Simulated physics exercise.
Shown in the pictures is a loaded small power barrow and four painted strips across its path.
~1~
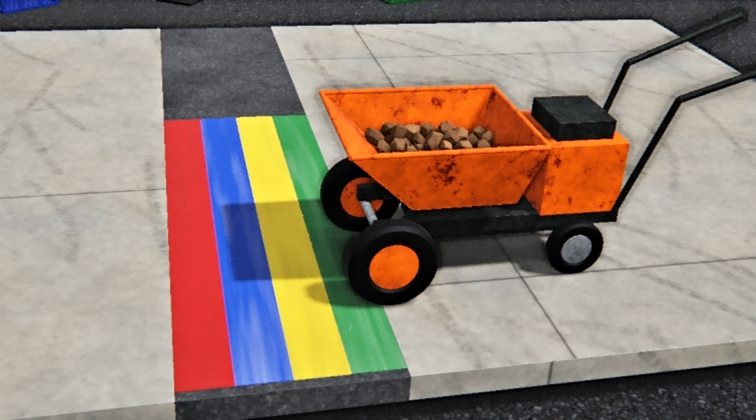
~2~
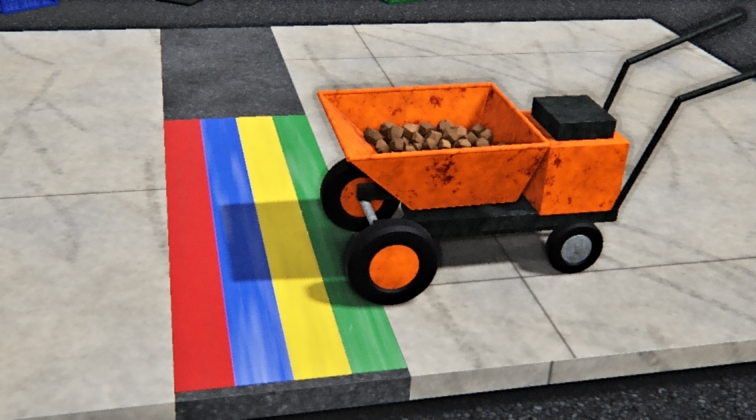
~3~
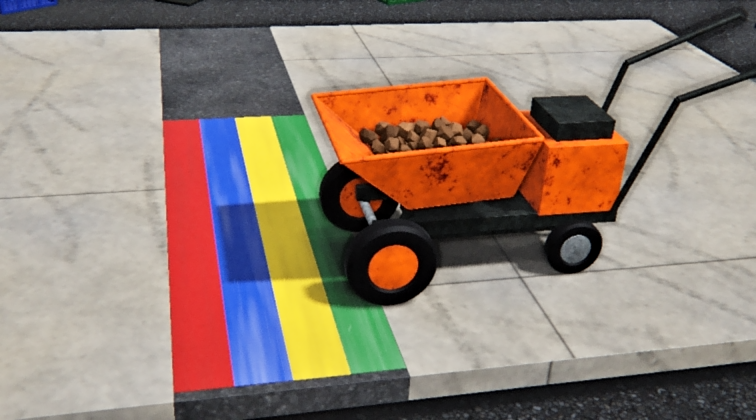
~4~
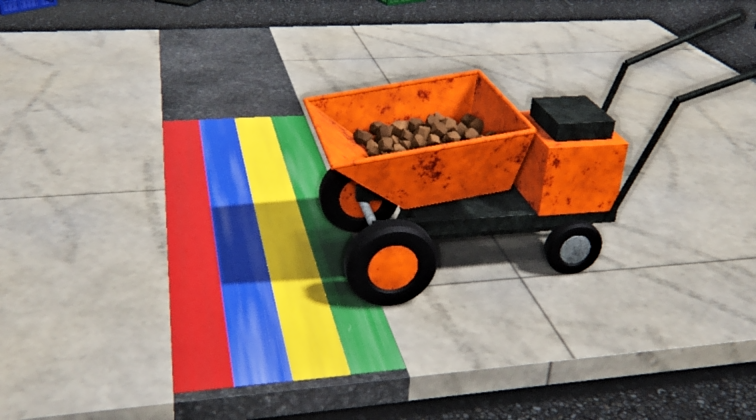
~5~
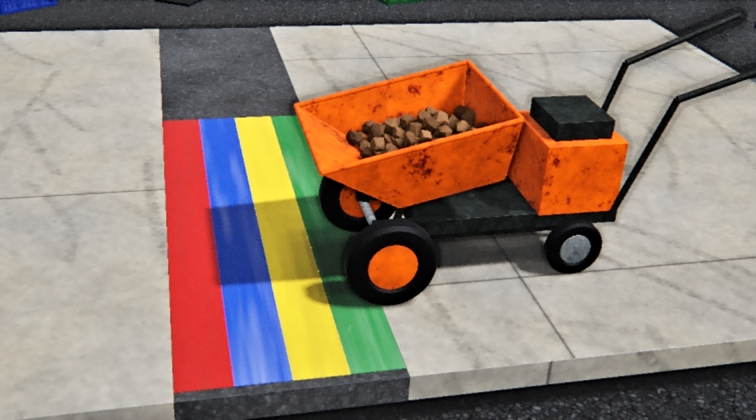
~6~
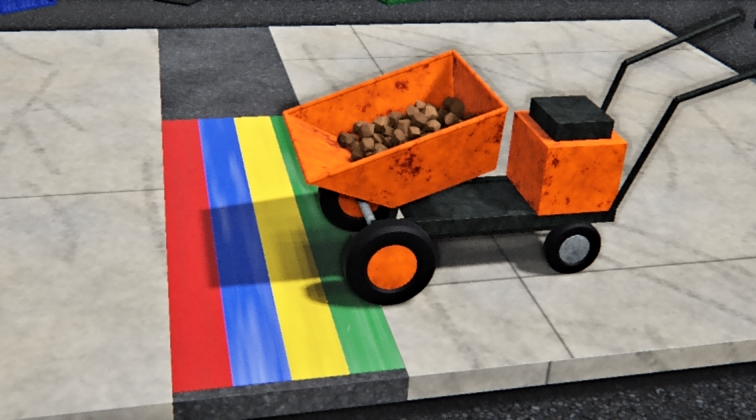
An orange skip full of brown clods, part of a small black-framed barrow, sits at the right of pale paving seen from above and to one side. Four painted strips, red, blue, yellow and green from left to right, lie beside its orange-hubbed front wheels. The skip starts level and tilts gradually leftward, its rear rising, while the wheels and the camera stay still.
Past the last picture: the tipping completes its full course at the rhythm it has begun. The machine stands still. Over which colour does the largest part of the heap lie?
Over the red one.
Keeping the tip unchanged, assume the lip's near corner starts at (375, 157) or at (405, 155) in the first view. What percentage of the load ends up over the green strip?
0 and 0 percent, in that order.
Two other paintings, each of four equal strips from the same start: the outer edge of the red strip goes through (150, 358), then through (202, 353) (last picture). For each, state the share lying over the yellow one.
About 0 per cent first, then about 0 per cent.
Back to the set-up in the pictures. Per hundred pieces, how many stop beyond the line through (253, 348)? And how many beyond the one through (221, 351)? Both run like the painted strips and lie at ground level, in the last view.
Estimate, first then second: 90 %, 70 %.
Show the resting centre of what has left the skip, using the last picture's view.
(189, 270).
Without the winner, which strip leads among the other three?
Number two is the strip in blue.
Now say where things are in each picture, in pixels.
The first picture shows lip of the skip near (352, 158), level; top of the load near (445, 148), clay clods; green strip near (366, 333); yellow strip near (313, 338); blue strip near (258, 343); red strip near (202, 348).
The second picture shows lip of the skip near (349, 159), level; top of the load near (444, 147).
The third picture shows lip of the skip near (342, 162), tipped barely; top of the load near (439, 144).
The fourth picture shows lip of the skip near (333, 167), tipped a little; top of the load near (461, 150).
The fifth picture shows lip of the skip near (322, 173), tipped a little; top of the load near (444, 133).
The sixth picture shows lip of the skip near (309, 182), tipped clearly; top of the load near (461, 133); green strip near (364, 333); yellow strip near (311, 338); blue strip near (256, 343); red strip near (200, 349).
Shortly afterwards, skip tipped steeply; the whole lot in the skip.
Next, skip tipped right over; near two thirds in the skip; near a quarter over the blue strip; a little over the red strip.
Some moments later, skip tipped right over; only a few in the skip; near a quarter over the blue strip; near a third over the red strip; near a third off the paint.
In the end, skip tipped right over; none at all over the green strip; none at all over the yellow strip; near a quarter over the blue strip; near a third over the red strip; near a third off the paint.
